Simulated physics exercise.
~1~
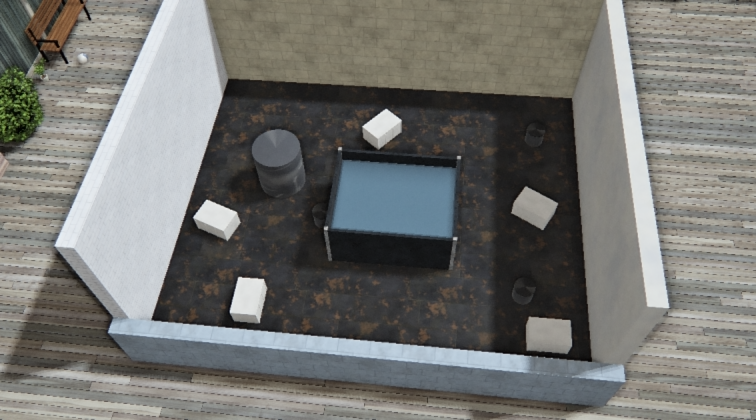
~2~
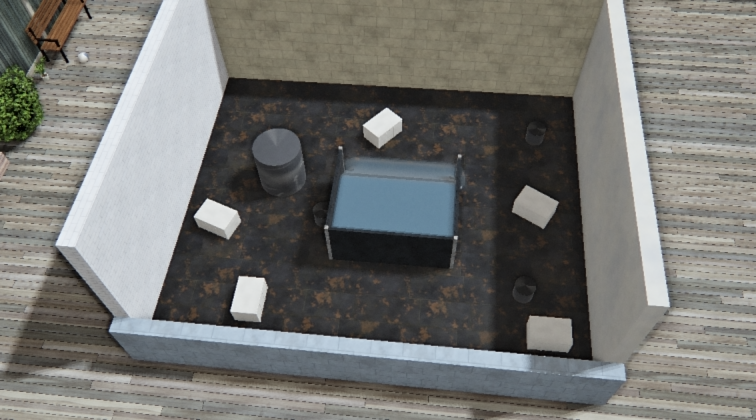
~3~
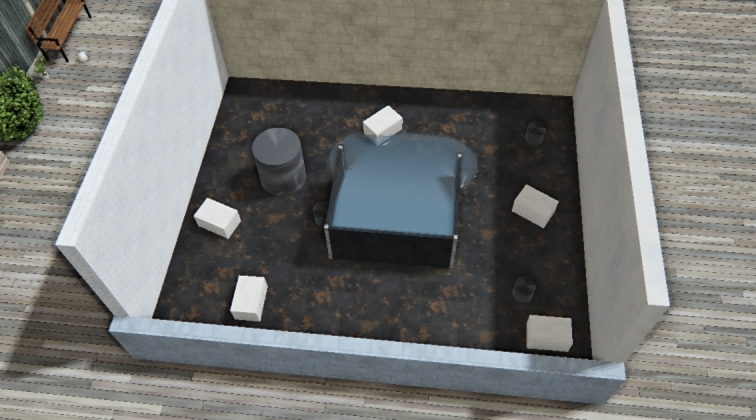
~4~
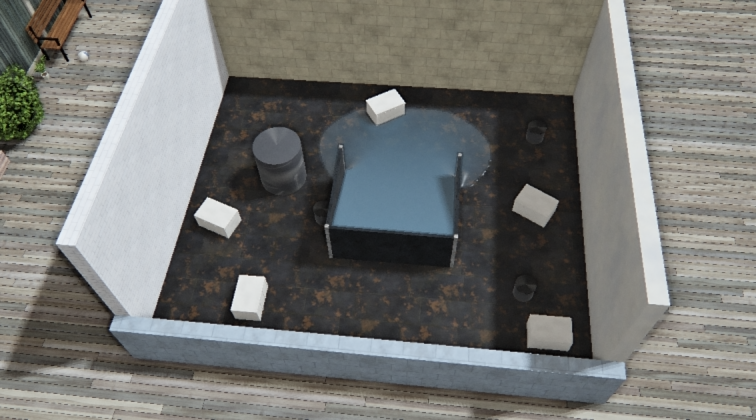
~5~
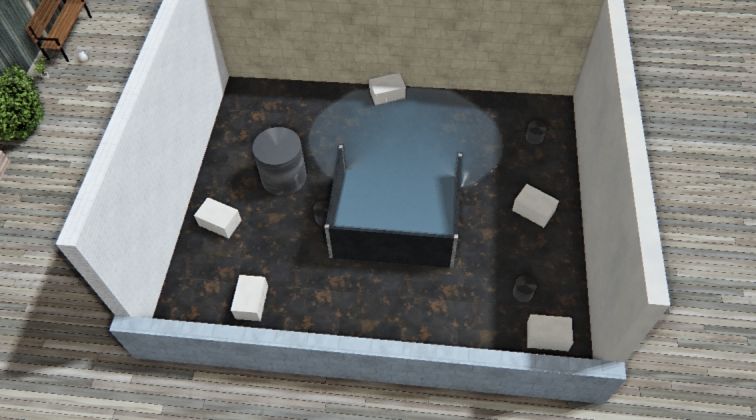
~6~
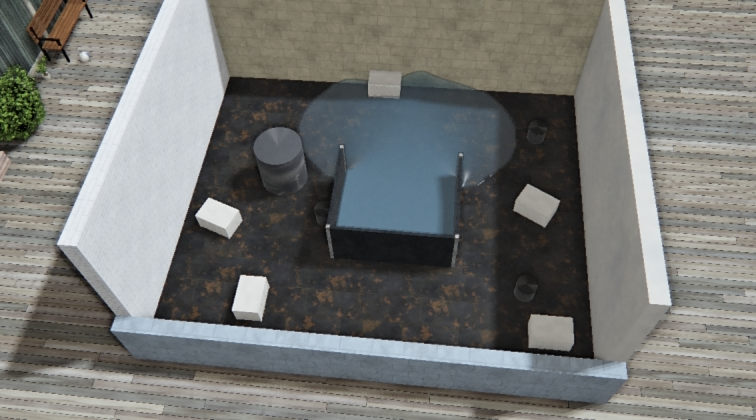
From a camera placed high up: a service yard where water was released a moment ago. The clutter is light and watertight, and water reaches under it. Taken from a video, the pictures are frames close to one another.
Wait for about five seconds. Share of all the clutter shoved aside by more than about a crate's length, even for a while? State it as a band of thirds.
Two thirds or higher.
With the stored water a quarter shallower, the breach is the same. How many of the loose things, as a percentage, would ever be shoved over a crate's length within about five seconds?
Close to 50 % of the lot.
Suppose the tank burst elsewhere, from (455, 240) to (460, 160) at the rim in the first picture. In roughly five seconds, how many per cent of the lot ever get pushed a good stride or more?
By my reckoning, around 80 percent.
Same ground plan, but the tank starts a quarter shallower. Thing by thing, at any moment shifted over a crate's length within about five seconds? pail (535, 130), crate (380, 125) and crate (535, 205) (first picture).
Taking each in turn, the answer is did it, did it, did it.
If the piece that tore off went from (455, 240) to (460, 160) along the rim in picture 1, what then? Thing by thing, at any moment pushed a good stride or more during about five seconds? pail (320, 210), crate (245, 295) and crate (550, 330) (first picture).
First stays short of it, second covers that distance, third covers that distance.
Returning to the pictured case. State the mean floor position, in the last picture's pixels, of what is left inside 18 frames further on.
Roughly (387, 244).
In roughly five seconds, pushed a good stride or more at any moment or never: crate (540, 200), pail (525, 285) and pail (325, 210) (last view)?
In that order: Pushed that far, moved that far, under that.
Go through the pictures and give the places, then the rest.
The first picture shows a crate at (382, 123) rests on the ground; a pail at (525, 287) rests on the ground; 0 of 8 have shifted.
The second picture shows a crate at (383, 122), on the bottom; a pail at (526, 285), on the bottom; 0 of 8 have shifted.
The third picture shows a crate at (383, 120) rests on the ground, close to its start; a pail at (526, 285), on the bottom; 0 of 8 have shifted.
The fourth picture shows a crate at (386, 102), on the bottom, a stride from its start; a pail at (526, 284) rests on the ground; 1 of 8 have shifted.
The fifth picture shows a crate at (387, 83) rests on the ground, a stride from its start; a pail at (526, 284) rests on the ground; 1 of 8 have shifted.
The sixth picture shows a crate at (385, 78), afloat, a stride from its start; a pail at (527, 284) rests on the ground; 1 of 8 have shifted.
A moment on, 1 of 8 are well off their spots; 1 afloat.
Next, 1 of 8 are well off their spots; 1 afloat.
Later, 4 of 8 are well off their spots; 1 afloat.
In the end, 7 of 8 are well off their spots, and 7 have been at some point; 4 afloat.
